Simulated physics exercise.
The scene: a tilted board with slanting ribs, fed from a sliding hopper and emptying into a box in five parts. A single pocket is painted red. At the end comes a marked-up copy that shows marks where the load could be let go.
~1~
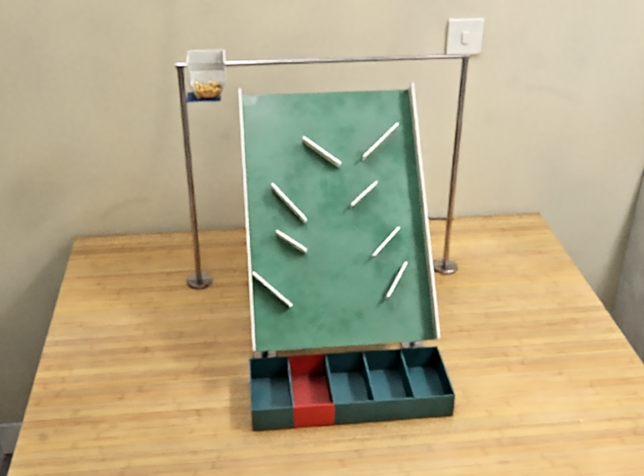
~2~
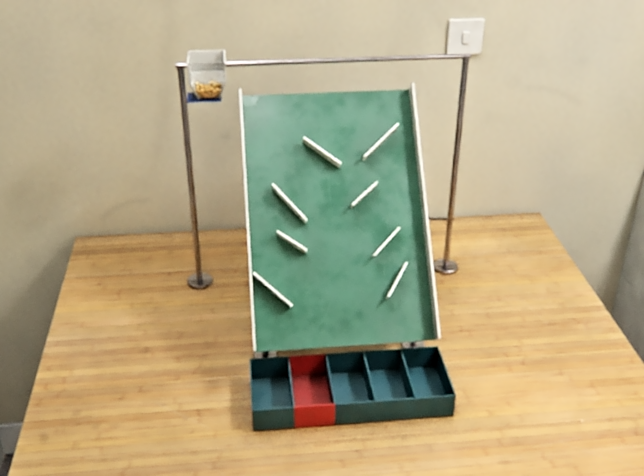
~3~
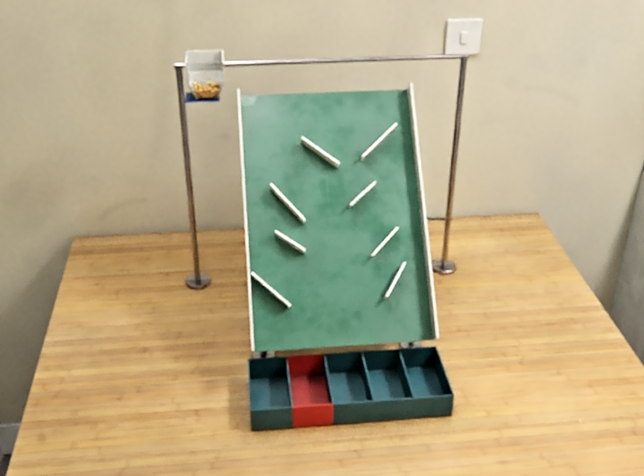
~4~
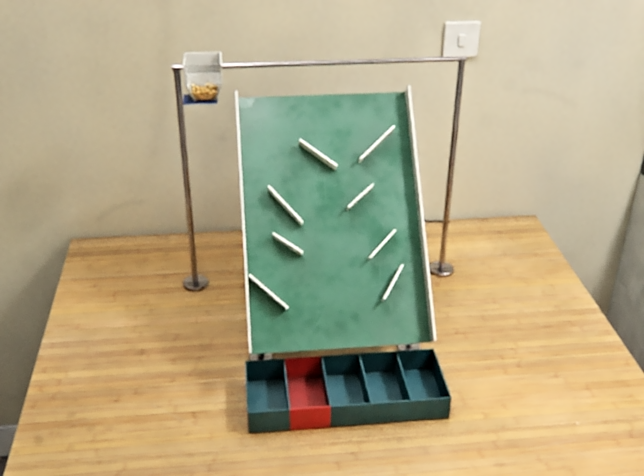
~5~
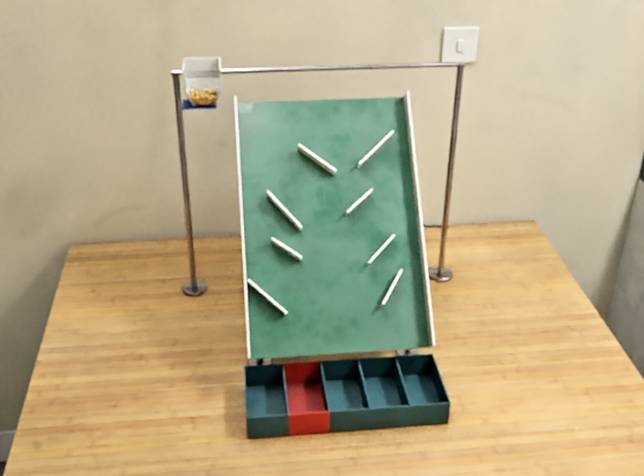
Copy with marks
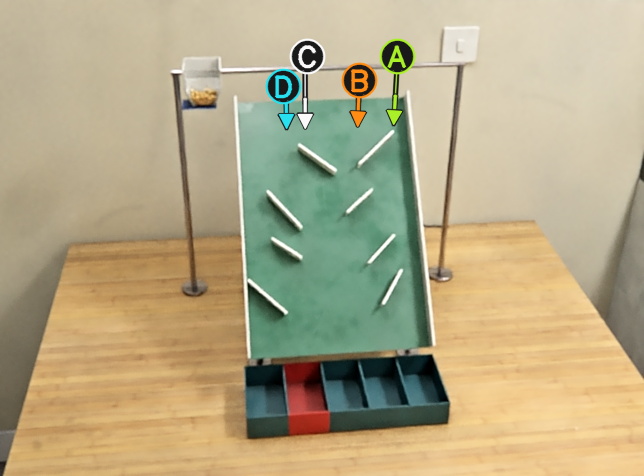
We see a tilted green board with slanting white ribs above a five-part box with one red pocket, and a small hopper of chickpeas at the rail's left end; nothing moves except a slight shift of the view.
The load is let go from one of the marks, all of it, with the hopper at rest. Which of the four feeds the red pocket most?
Choose B.
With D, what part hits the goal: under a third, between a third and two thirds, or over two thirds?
Mark D gives under a third.
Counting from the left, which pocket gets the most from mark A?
It is the fifth one.
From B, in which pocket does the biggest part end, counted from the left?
The second from the left.
On the marked copy, mark A meets the board at (394, 119); mark B meets the board at (357, 121); mark C meets the board at (305, 123); mark D meets the board at (286, 123).
For mark A, close to a quarter in the red pocket, close to two thirds in other pockets, a small share outside the box.
For mark B, close to two thirds in the red pocket, close to a quarter in other pockets, a small share outside the box.
For mark C, close to a third in the red pocket, close to half in other pockets, a small share outside the box.
For mark D, a small share in the red pocket, the bulk in other pockets, a small share outside the box.
